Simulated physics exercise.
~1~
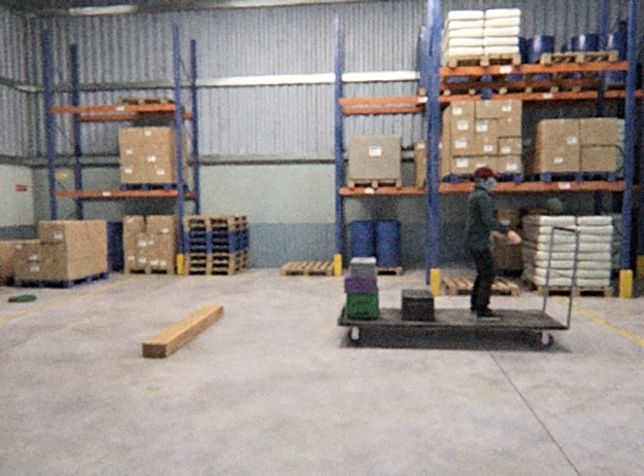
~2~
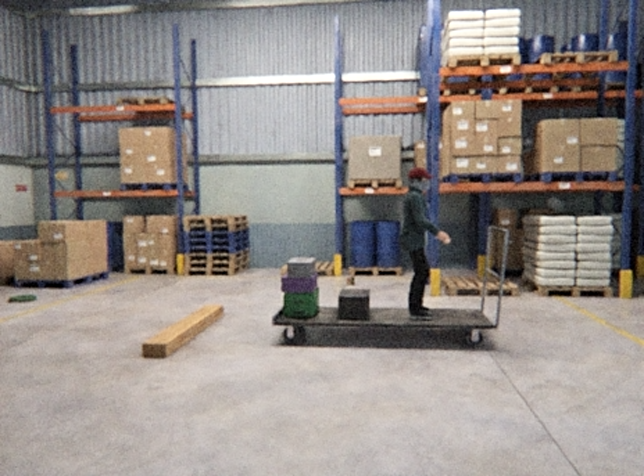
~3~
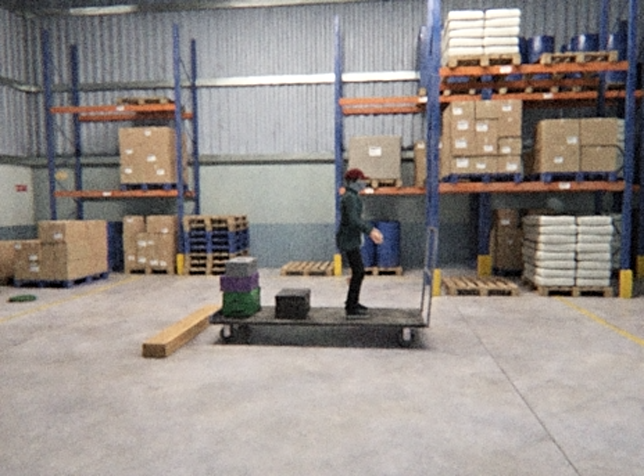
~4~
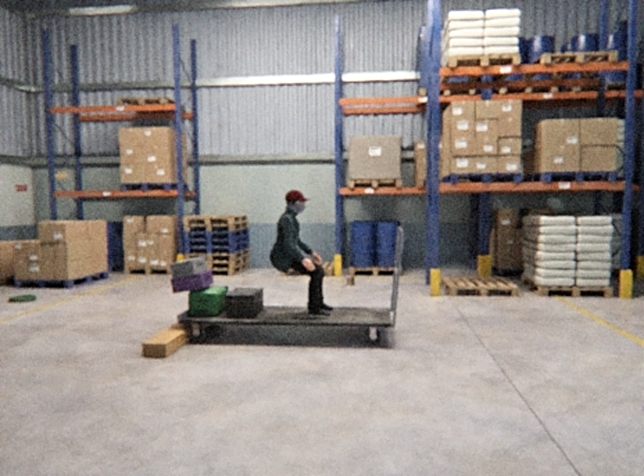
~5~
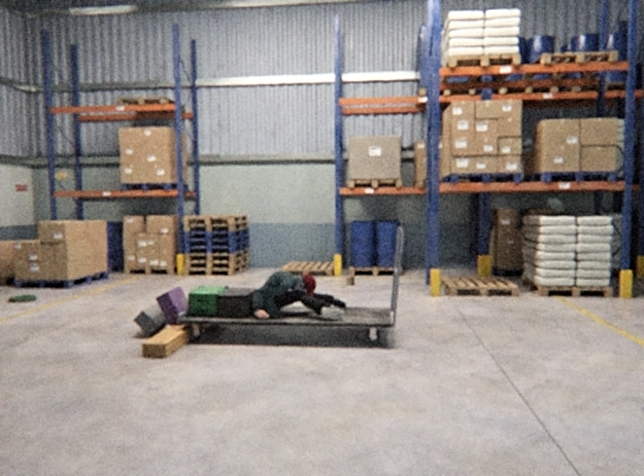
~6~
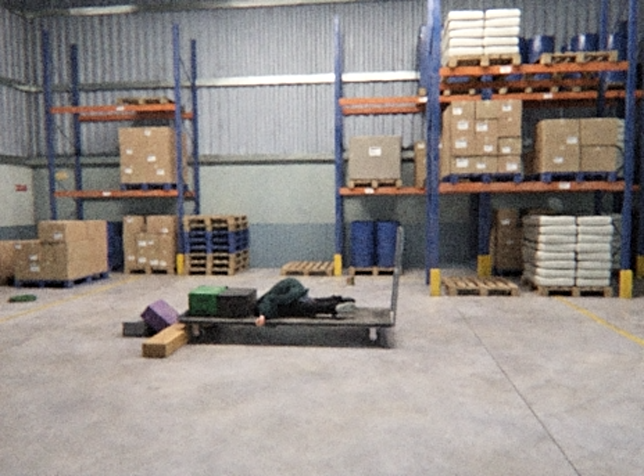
Worker riding a rolling platform trolley left into a floor beam, crumpling onto the deck as grey and purple boxes topple off.
